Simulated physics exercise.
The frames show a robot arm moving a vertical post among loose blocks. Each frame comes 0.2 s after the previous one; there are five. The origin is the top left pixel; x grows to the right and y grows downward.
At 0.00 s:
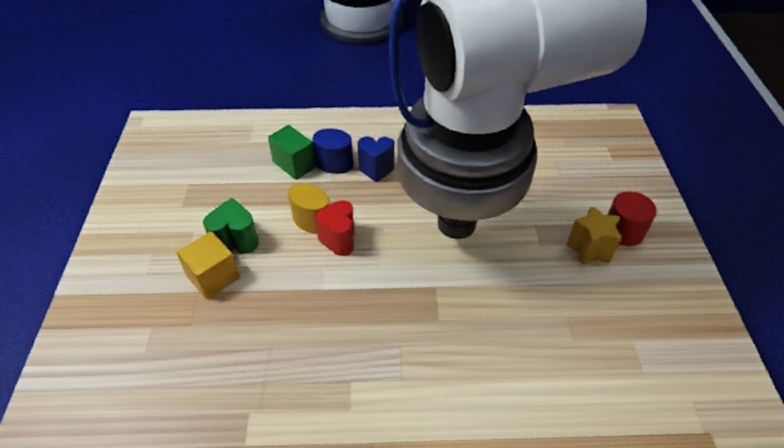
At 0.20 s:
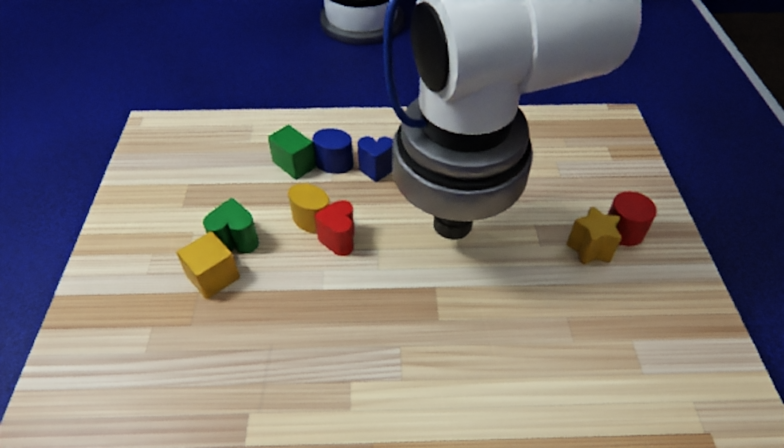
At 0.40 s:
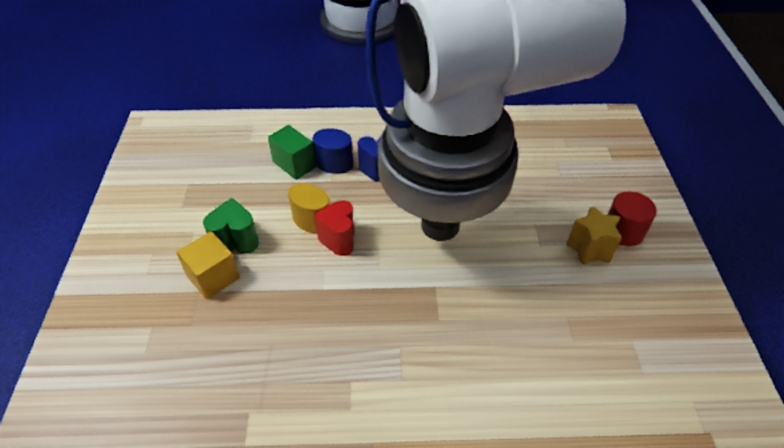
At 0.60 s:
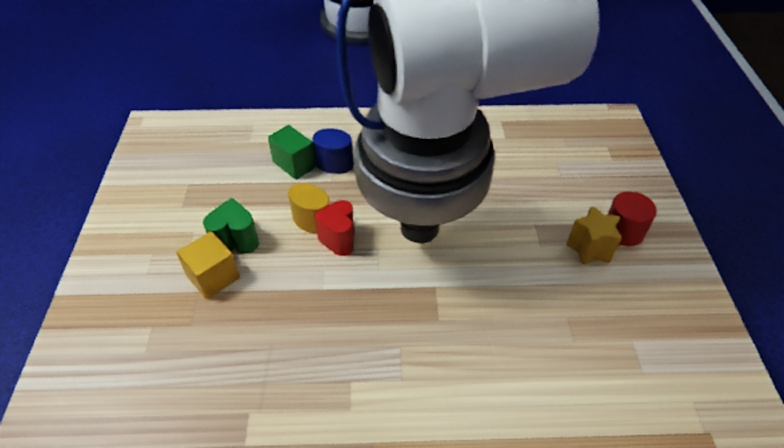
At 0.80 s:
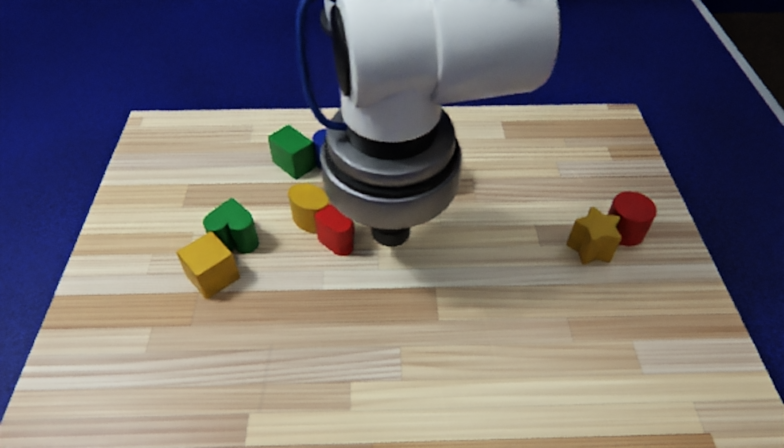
To begin with, a white and grey robot arm holds a short dark post over a light wooden board scattered with colourful blocks. The arm shifts slightly left, then glides farther left, passing in front of the blue heart and drawing near the red heart, while the blocks stay still.
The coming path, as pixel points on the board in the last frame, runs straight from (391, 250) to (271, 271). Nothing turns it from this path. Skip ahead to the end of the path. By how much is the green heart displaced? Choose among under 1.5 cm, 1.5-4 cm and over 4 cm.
I'd go with under 1.5 cm for this block.
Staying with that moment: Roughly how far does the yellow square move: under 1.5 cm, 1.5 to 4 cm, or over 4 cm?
Short of 1.5 cm.
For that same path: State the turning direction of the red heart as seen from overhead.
Viewed from above, clockwise.
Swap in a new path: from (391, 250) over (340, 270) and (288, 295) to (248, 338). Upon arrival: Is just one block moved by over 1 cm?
Yes, that is what happens.
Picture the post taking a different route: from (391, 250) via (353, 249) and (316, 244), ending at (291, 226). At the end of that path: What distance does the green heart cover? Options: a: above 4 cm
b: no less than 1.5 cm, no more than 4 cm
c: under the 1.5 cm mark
Answer: C.
What follows on the original path. One third of the way, post at (348, 240); yellow oval at (304, 190); red heart at (323, 214), turned 35° clockwise.
Two thirds of the way, post at (307, 247); yellow oval at (301, 186); red heart at (301, 214), turned 75° clockwise.
At the end, post at (266, 254); yellow square still; green heart still; yellow oval at (301, 187); red heart at (298, 215), turned 85° clockwise.
